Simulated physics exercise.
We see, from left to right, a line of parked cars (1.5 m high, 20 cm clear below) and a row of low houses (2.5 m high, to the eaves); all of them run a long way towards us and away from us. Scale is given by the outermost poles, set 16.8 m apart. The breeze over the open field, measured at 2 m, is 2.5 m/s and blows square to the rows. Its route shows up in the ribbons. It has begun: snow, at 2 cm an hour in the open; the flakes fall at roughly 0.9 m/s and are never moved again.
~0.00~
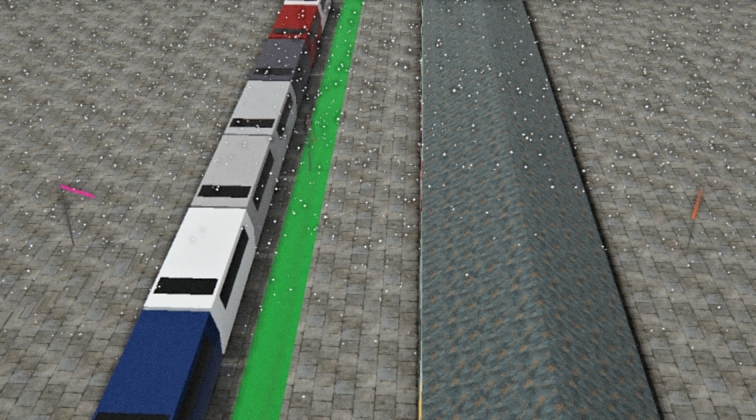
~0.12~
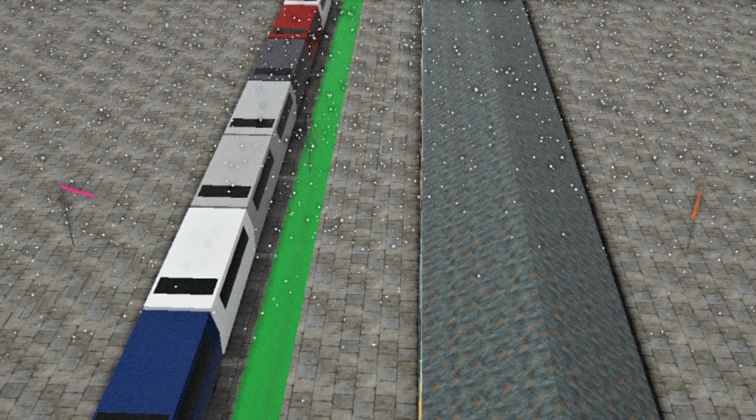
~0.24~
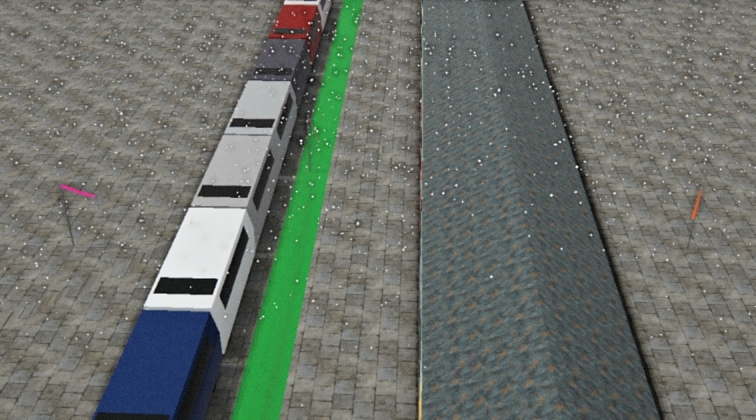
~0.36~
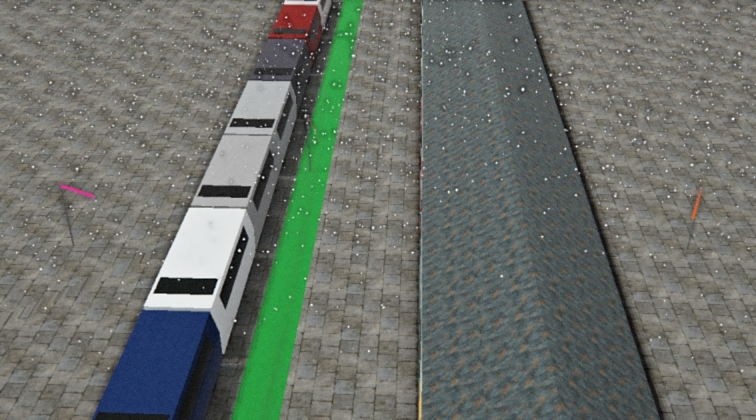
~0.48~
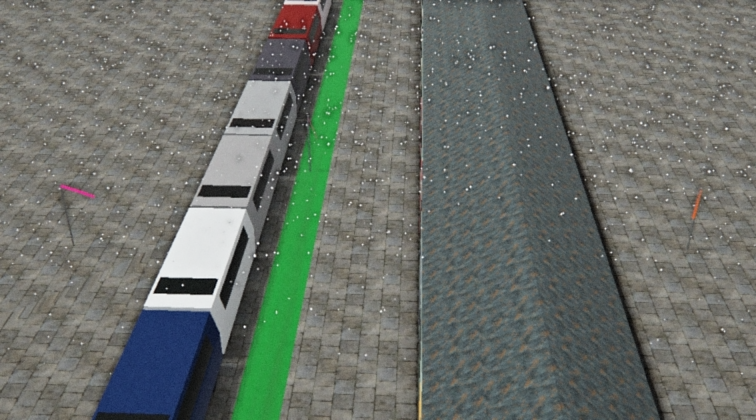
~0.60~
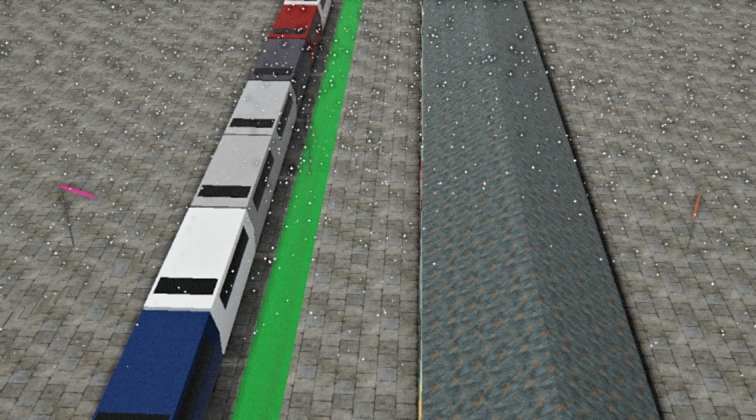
White flakes shift over a line of parked vehicles, a green strip and a long, ridged grey structure, all of which stay still. At left a pink ribbon streams rightward, barely stirring, while an orange one at right hangs nearly straight.
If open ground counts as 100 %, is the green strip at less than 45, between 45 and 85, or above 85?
I would say over 85 %.
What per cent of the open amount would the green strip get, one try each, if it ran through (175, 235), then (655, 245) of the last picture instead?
110 % and 80 %.
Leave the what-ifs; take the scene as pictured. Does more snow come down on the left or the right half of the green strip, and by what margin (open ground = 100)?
I'd go with the right-hand part, ahead by near 15 points.
After 10 minutes open ground has 3 mm and the green strip 3 mm.
After 30 minutes open ground has 10 mm and the green strip 10 mm.
After 60 minutes open ground has 20 mm and the green strip 19 mm, so the green strip has 96 % of the open amount; the left half of it has 89 %, the right half 103 %.
